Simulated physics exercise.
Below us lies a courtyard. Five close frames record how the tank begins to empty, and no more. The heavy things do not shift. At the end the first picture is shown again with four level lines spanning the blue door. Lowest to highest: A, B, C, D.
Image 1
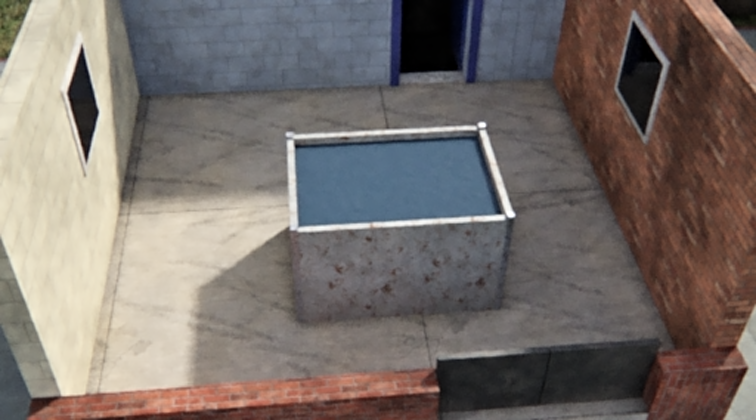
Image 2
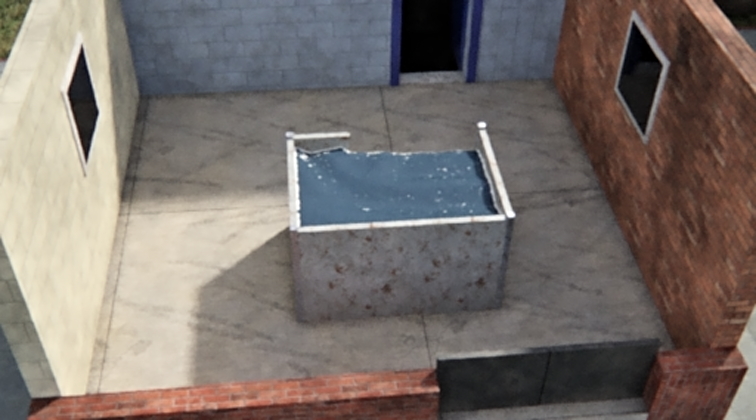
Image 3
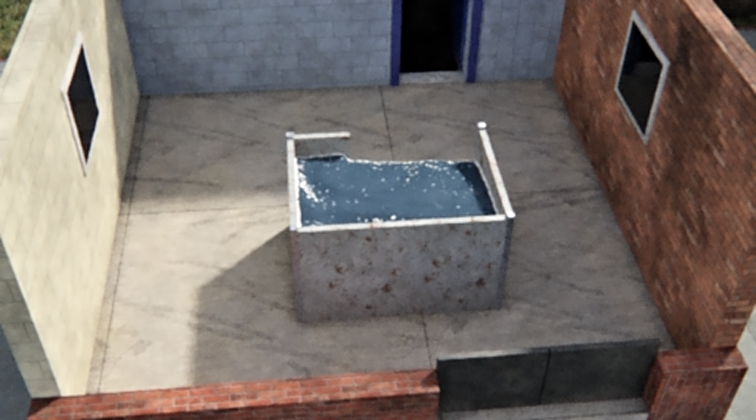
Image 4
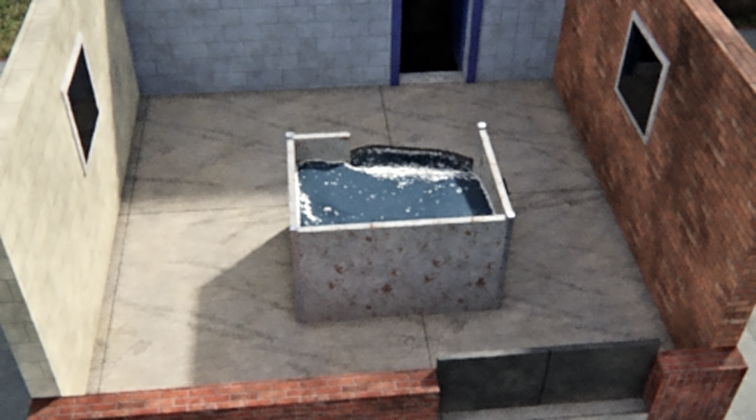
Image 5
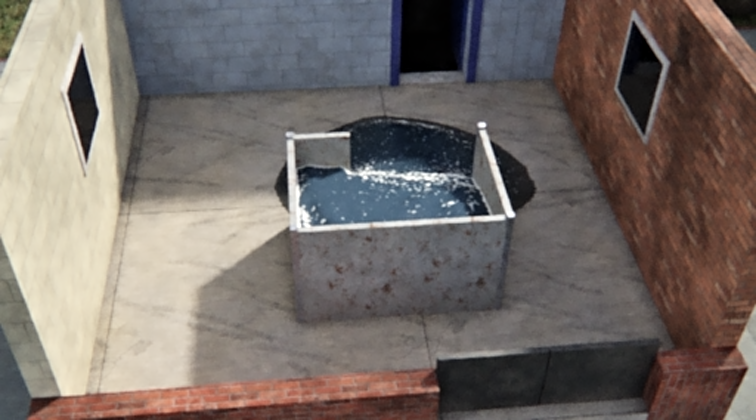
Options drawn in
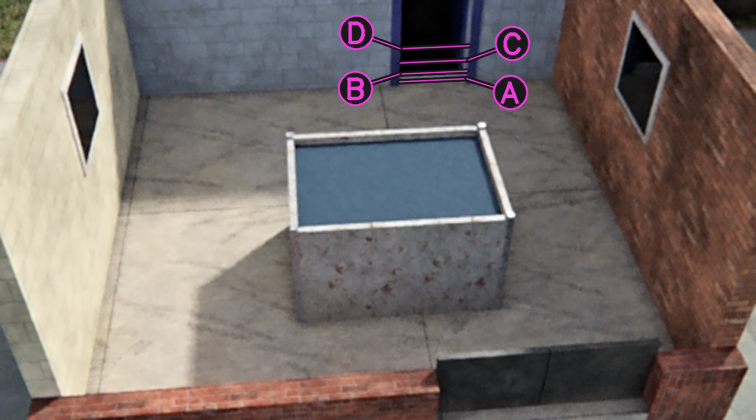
A raised stone tank of dark blue water stands in the middle of a paved courtyard, seen from above by a still camera. A pale wall is at left, red brick at right, and a grey block wall with a blue-framed doorway behind. Most of the tank's far side opens, the water breaks into white flecks, and a dark sheet spreads over the paving behind and to both sides.
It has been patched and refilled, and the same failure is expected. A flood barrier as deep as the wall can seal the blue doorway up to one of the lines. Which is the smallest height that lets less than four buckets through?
Choose D.
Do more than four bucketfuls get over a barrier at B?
Yes, that goes wrong.
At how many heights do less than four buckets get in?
One.
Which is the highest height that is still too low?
Height C.
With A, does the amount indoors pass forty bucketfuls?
Yes, clearly.
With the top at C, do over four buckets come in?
Yes, that goes wrong.
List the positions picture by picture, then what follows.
Water in the tank at rest, its middle at (394, 181); foot of the blue doorway at (432, 83); shut gate at (547, 356).
Water covers 2 % of the ground, its front hidden from here.
Water covers 4 % of the ground, its front hidden from here.
Water covers 9 % of the ground, its front hidden from here.
Water covers 16 % of the ground and shows as far out as (378, 119).
On the marked copy, A at (433, 80); B at (433, 72); C at (434, 61); D at (435, 47); from the bottom up A, B, C, D.
Choosing A, dozens of bucketfuls pour in.
Choosing B, dozens of bucketfuls pour in.
Choosing C, about 11 bucketfuls get in.
Choosing D, a splash gets over, under a bucket.
